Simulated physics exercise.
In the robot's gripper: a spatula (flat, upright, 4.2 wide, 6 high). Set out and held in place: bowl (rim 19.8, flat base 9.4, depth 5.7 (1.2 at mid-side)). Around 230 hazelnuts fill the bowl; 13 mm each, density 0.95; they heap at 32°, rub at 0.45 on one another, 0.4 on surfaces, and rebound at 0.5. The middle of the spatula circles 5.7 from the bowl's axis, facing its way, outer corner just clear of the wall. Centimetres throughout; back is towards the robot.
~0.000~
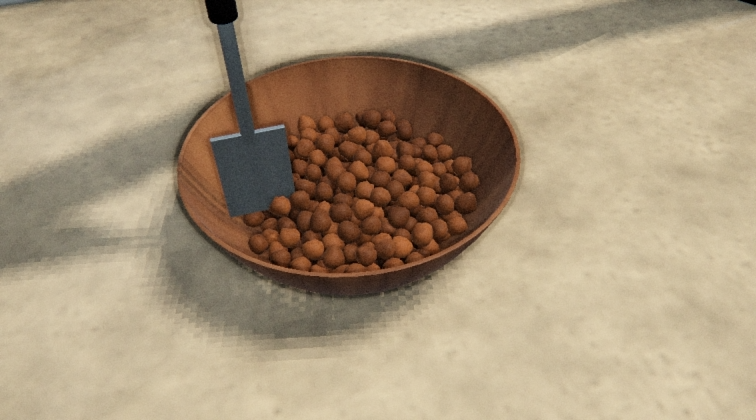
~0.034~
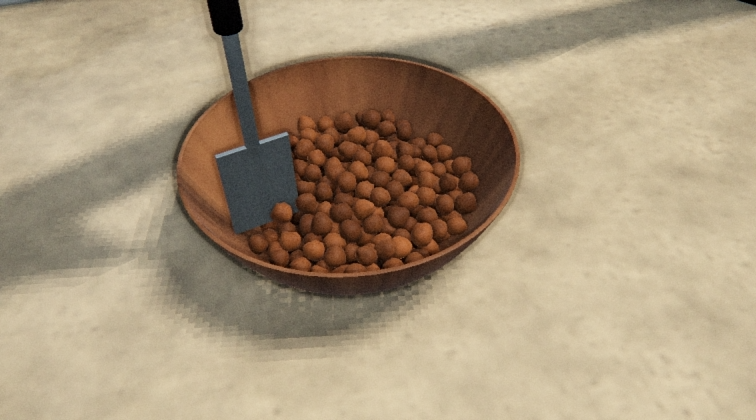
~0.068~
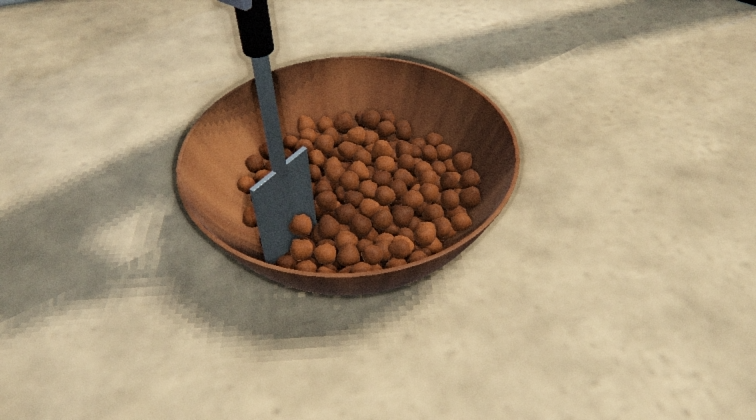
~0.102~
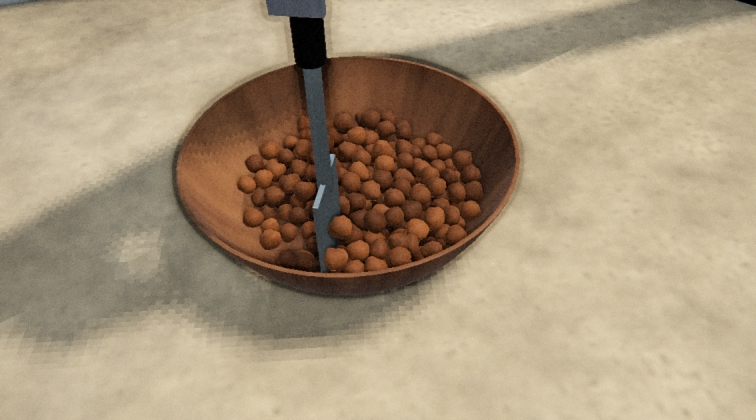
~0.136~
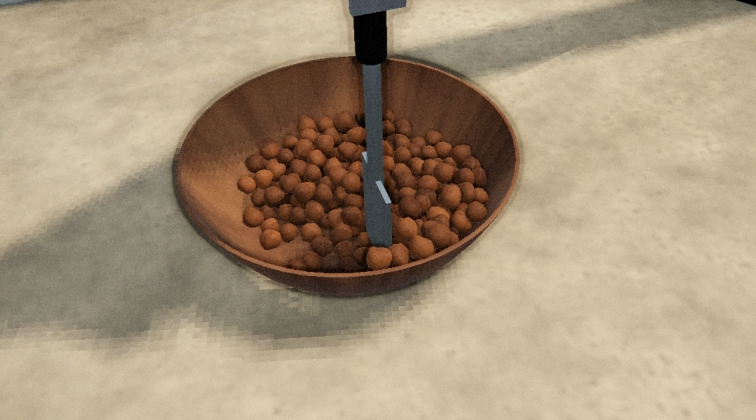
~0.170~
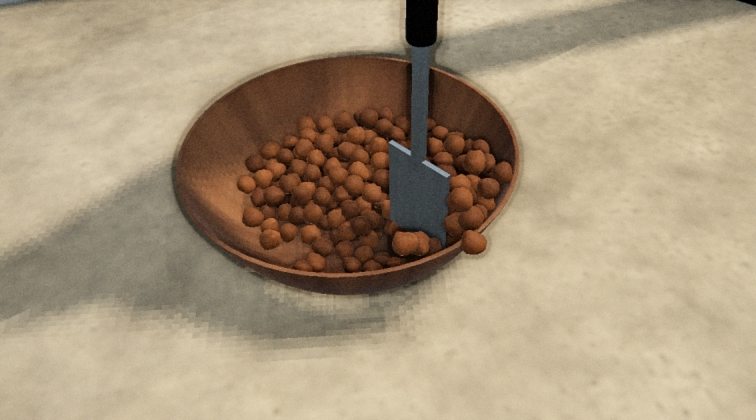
Spatula sweeping along the near side of a wooden bowl from left to right, turning and pushing brown nuts toward the right rim.
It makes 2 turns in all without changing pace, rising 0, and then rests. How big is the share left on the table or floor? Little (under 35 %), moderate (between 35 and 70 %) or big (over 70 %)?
Share on the table or floor: Moderate (between 35 and 70 %).
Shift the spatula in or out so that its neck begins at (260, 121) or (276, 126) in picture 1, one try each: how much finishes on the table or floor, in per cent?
Some 40 and 25 per cent.
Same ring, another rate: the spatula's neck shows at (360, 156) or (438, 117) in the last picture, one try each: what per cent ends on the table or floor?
About 25 and 50 per cent.
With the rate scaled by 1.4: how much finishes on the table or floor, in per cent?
Some 55 per cent.
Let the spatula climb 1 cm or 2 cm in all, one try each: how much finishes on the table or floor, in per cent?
Some 35 and 25 per cent.
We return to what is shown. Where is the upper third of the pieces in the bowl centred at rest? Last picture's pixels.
Near (336, 222).
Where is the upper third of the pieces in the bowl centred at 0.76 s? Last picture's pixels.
At about (383, 118).
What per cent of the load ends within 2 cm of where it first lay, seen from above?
Some 10 per cent.
After 0.47 s, 353° round, highest piece 8 above the table; 175 in the bowl, 35 on the table or floor, 17 in flight or on the tool.
After 0.76 s, 227° round, highest piece 8 above the table; 146 in the bowl, 75 on the table or floor, 6 in flight or on the tool.
After 1.11 s, 0° round, highest piece 6 above the table; 128 in the bowl, 98 on the table or floor, 1 in flight or on the tool.
After 1.81 s, 0° round, highest piece 4 above the table; 128 in the bowl, 99 on the table or floor.
In the end, 128 in the bowl, 99 on the table or floor. That is 44 % on the table or floor.
